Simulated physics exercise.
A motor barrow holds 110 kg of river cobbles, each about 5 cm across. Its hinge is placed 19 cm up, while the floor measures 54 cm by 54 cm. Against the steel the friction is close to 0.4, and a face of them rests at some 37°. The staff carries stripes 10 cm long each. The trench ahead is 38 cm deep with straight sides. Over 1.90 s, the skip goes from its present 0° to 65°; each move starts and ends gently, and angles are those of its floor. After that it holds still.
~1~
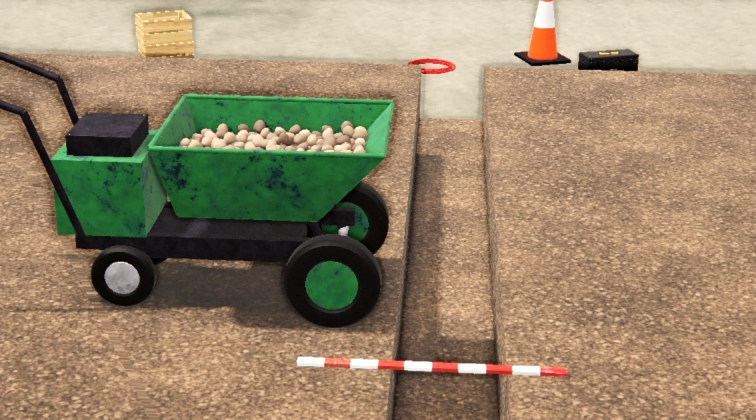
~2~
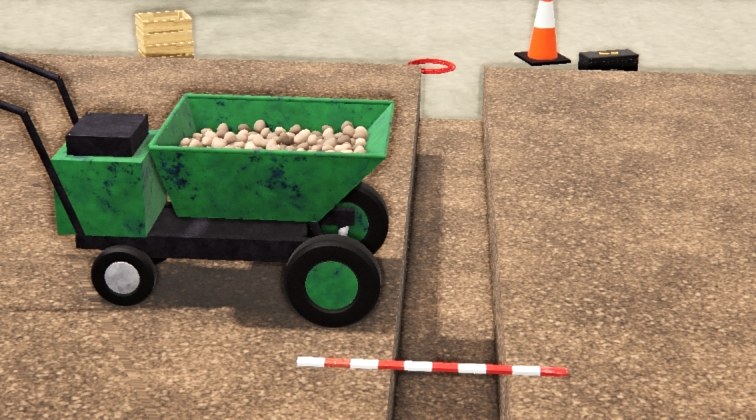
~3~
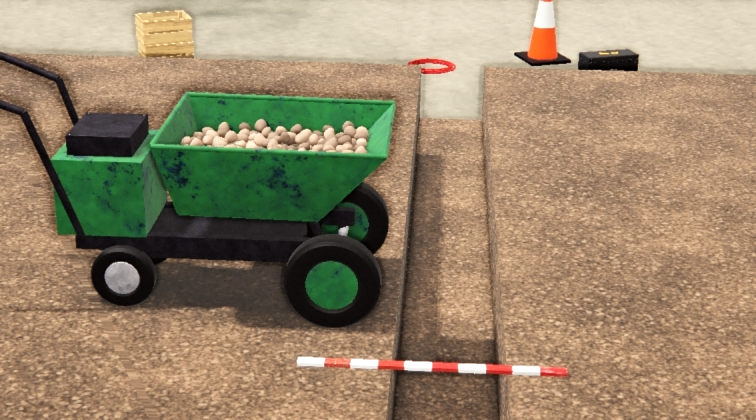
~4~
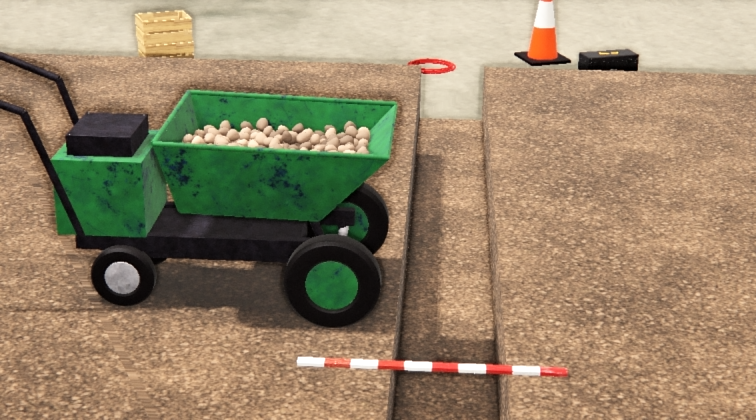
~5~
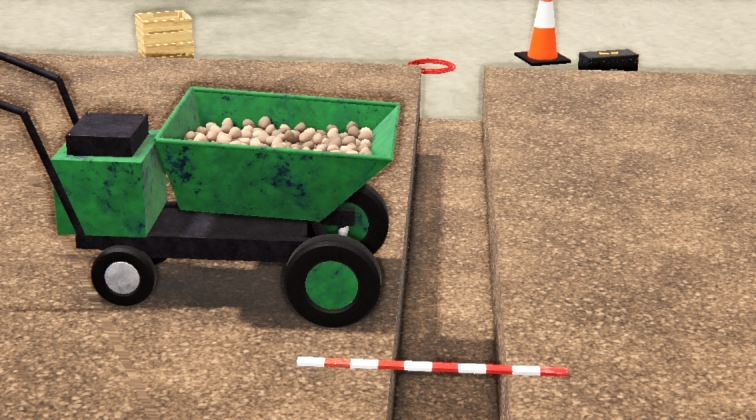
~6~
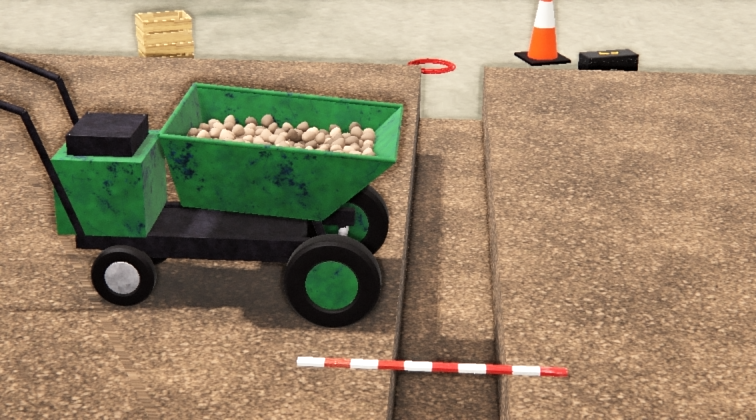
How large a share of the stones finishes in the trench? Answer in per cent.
A share of about 47 per cent.
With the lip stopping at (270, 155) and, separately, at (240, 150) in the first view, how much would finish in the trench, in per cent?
It comes to about 100 and 70 in a hundred.
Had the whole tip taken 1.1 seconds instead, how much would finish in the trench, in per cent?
In that case some 40 per cent.
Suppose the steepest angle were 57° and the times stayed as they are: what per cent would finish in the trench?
Around 40 per cent would finish in the trench.
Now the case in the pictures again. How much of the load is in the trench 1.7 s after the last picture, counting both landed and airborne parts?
About 10 per cent by then.
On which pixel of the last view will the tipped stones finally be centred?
Somewhere near pixel (513, 294).
Then, 1.1 s after the last picture the floor is at 55°, 100 % in the skip; the foremost stones are at (463, 219).
Then, 1.7 s after the last picture the floor is at 65°, 58 % in the skip, 9 % in the trench, 33 % past the trench; the foremost stones are at (593, 295).
Then, 2.0 s after the last picture the floor is at 65°, 30 % in the skip, 18 % in the trench, 52 % past the trench; the foremost stones are at (667, 297).
Then, 4.0 s after the last picture the floor is at 65°, 0 % in the skip, 47 % in the trench, 53 % past the trench; the foremost stones are at (705, 294).
